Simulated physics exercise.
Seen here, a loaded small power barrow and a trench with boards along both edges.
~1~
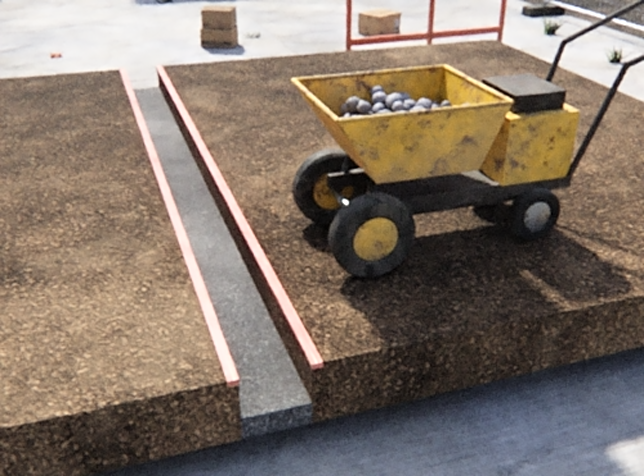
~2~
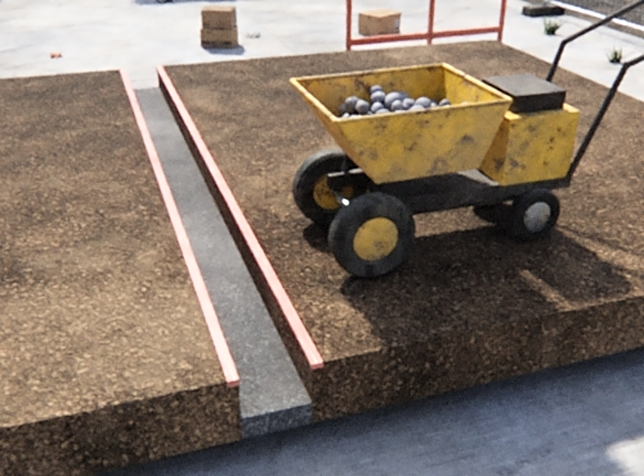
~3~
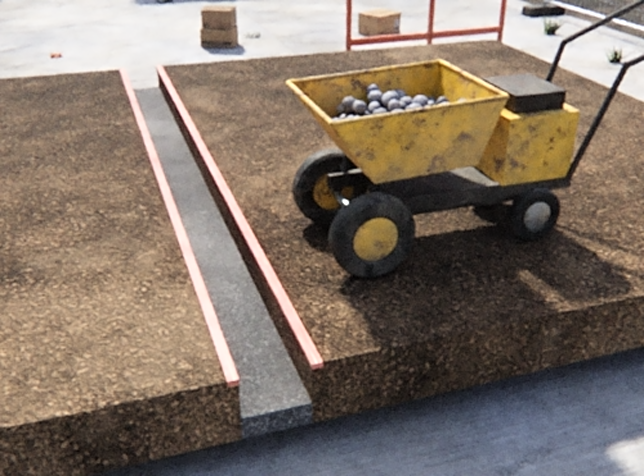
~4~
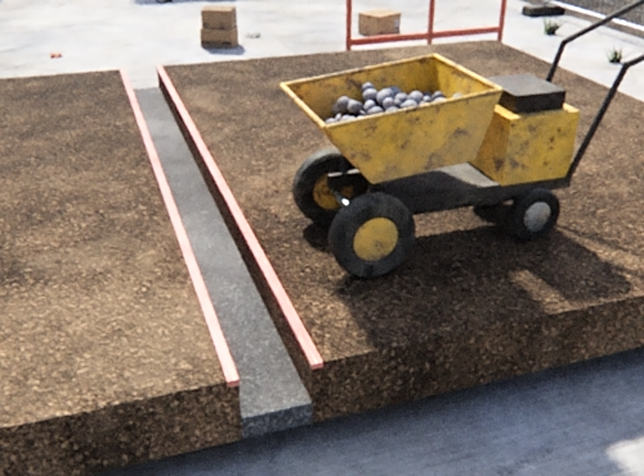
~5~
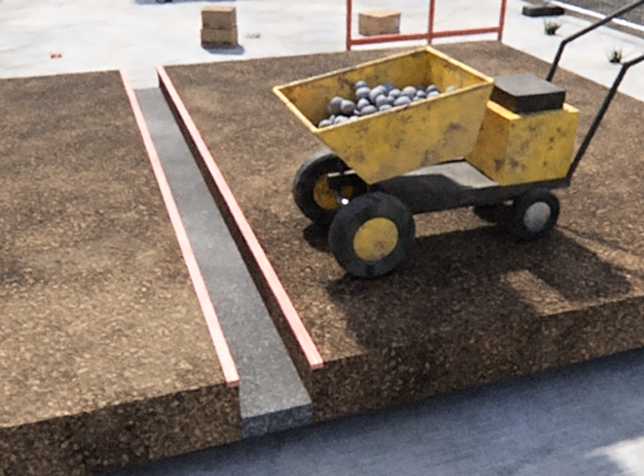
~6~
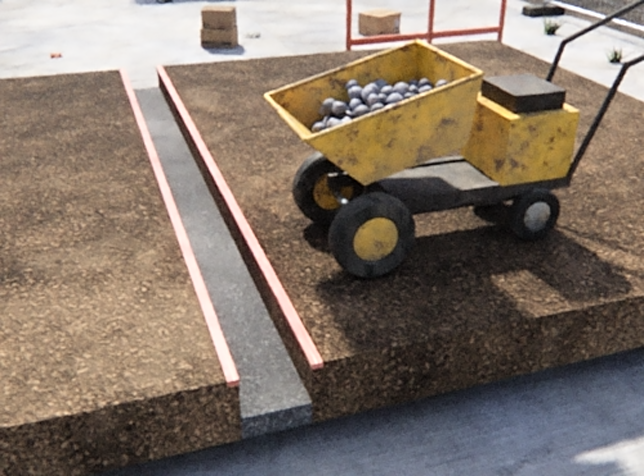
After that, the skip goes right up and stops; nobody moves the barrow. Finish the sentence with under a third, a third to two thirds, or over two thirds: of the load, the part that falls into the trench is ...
The part that falls into the trench is a third to two thirds.
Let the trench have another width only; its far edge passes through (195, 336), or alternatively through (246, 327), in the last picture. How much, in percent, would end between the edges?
The first try comes out at 80 percent and the second at 10 percent.
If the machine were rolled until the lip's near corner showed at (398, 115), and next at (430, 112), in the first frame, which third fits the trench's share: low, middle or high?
For the first case, beyond two thirds; for the second case, the middle third.
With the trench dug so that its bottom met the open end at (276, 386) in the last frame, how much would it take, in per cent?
I'd say around 50 in a hundred.
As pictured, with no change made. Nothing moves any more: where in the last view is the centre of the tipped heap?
Resting centre, last frame: Roughly (207, 278).
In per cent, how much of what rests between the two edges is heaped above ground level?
It works out at about 0 percent.
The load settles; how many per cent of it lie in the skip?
It comes out at some 0 in a hundred.
Soon, skip tipped steeply; all in the skip.
A while on, skip tipped steeply; most in the skip; a small part in or heaped over the trench; a stray few beyond it; a stray few falling.
Towards the end, skip tipped right over; about a quarter in the skip; about a third in or heaped over the trench; about half beyond it.
Finally, skip tipped right over; about half in or heaped over the trench; about half beyond it.
